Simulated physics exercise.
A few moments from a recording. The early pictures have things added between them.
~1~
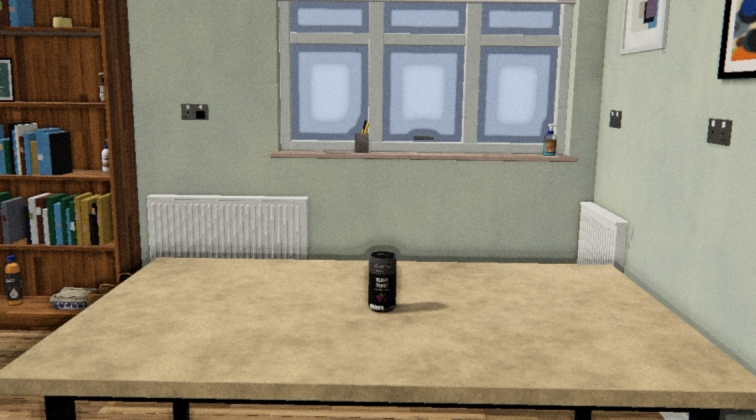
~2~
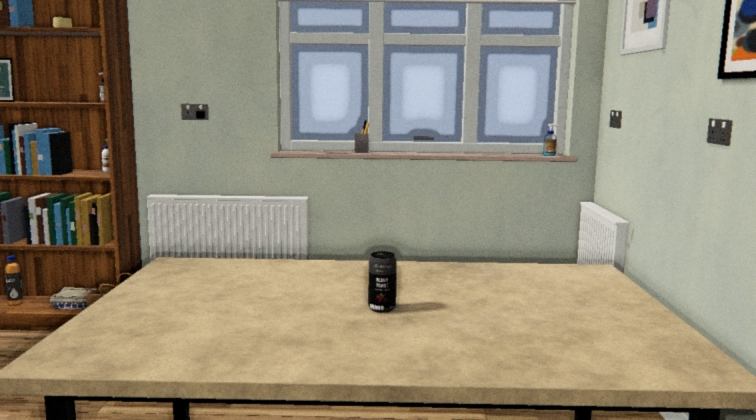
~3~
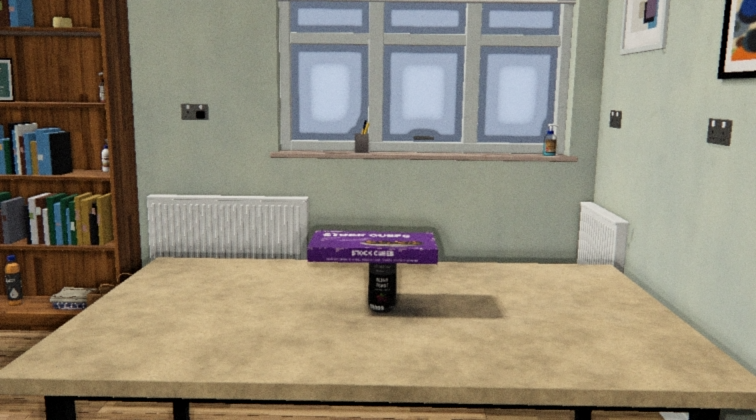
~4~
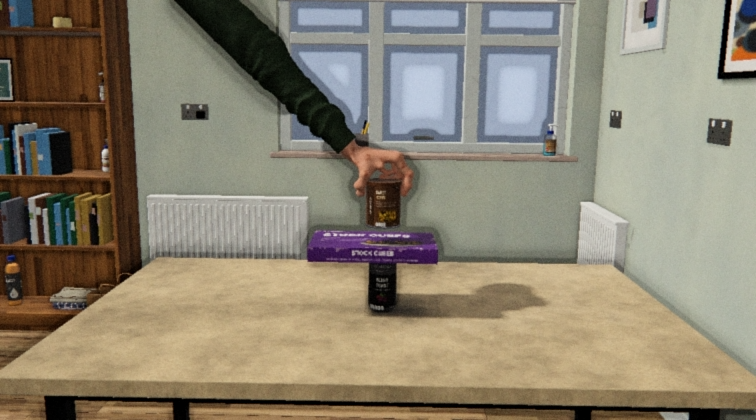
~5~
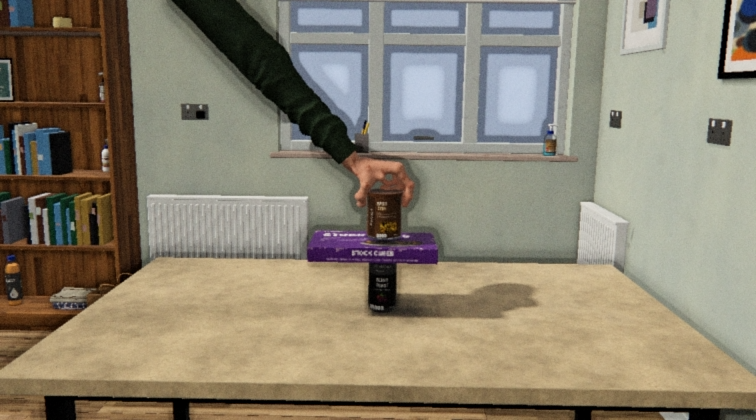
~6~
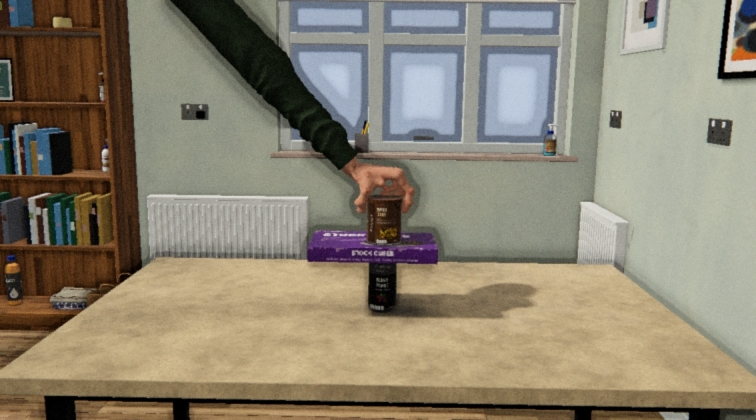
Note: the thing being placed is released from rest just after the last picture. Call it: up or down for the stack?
Up - it stays standing.
Then, 0.20 s past the last view, nothing moves.
Then, 0.50 s past the last view, brown tin resting near (384, 220).
Finally, all 3 still in place. Final places as the last picture's camera would see them, brown tin near (384, 220). The stack holds.
